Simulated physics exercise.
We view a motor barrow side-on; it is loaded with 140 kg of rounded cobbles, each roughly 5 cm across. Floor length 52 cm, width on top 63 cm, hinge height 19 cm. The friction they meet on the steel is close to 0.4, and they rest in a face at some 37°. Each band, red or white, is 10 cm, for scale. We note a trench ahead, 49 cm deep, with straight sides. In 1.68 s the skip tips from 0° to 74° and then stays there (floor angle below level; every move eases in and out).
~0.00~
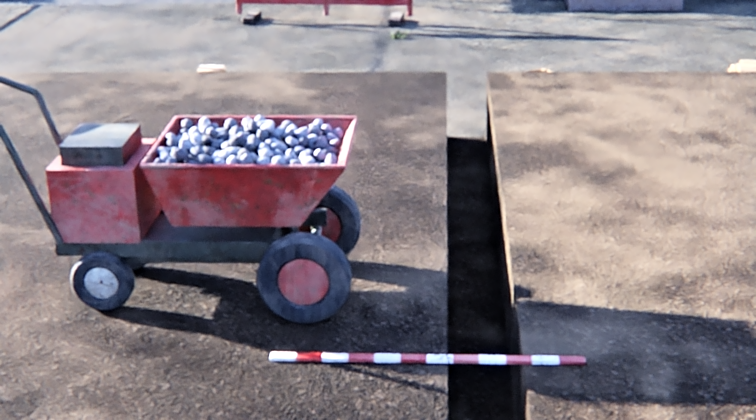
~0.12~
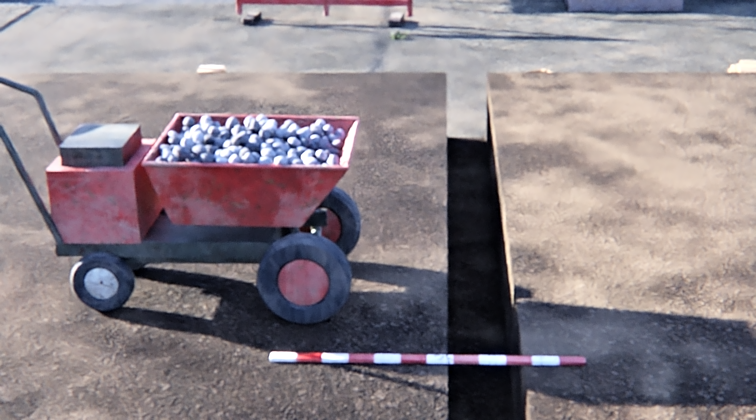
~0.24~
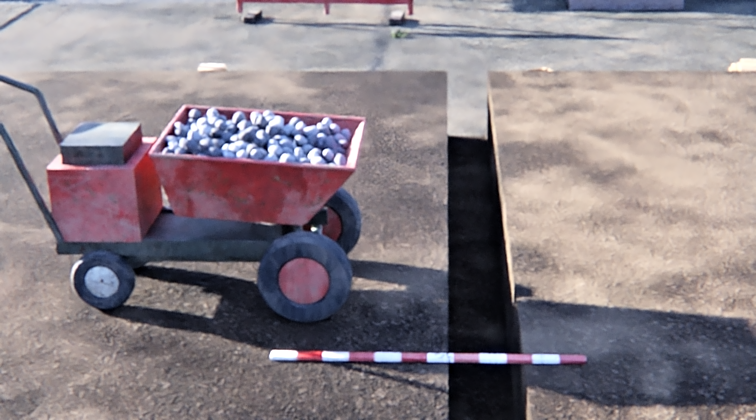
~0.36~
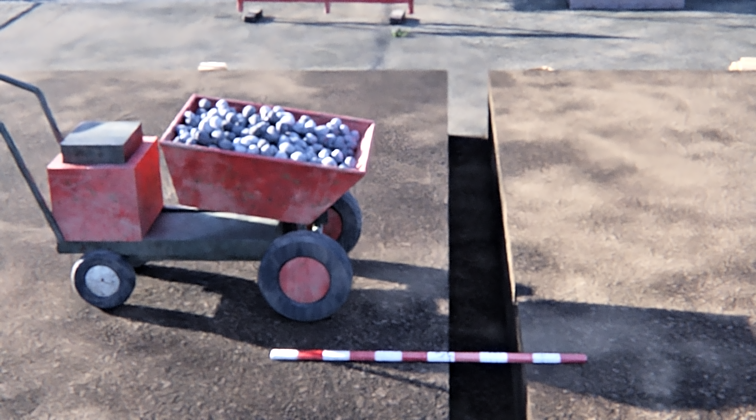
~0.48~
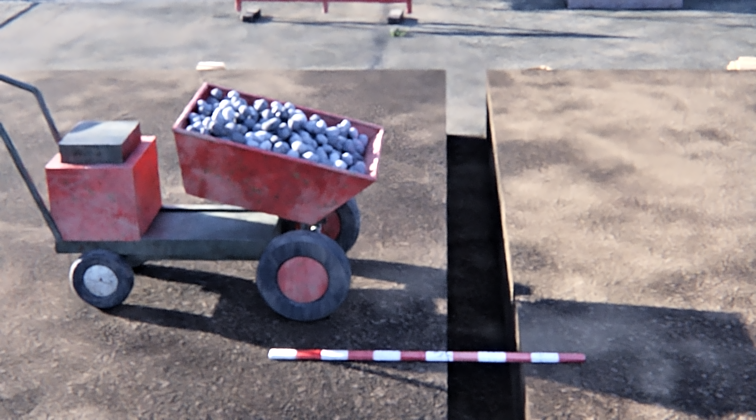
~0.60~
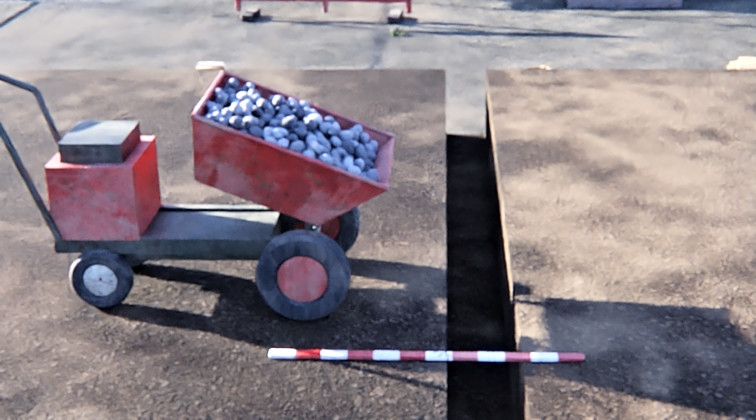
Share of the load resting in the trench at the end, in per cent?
99 per cent.
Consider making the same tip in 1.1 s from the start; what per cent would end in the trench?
95 %.
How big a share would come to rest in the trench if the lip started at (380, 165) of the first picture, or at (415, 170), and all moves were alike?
The first start gives about 75 per cent, the second about 40.
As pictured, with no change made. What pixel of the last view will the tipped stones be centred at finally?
Their centre sits close to (481, 364).
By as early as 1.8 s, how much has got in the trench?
Roughly 55 percent of the load.
After 1.3 s the floor is at 62°; 96 % in the skip, 1 % short of the trench, 3 % in the trench; the foremost stones are at (463, 250).
After 1.8 s the floor is at 74°; 42 % in the skip, 56 % in the trench, 1 % past the trench; the foremost stones are at (563, 286).
After 2.1 s the floor is at 74°; 17 % in the skip, 1 % short of the trench, 81 % in the trench, 1 % past the trench; the foremost stones are at (597, 285).
After 4.1 s the floor is at 74°; 0 % in the skip, 99 % in the trench, 1 % past the trench; the foremost stones are at (602, 285).
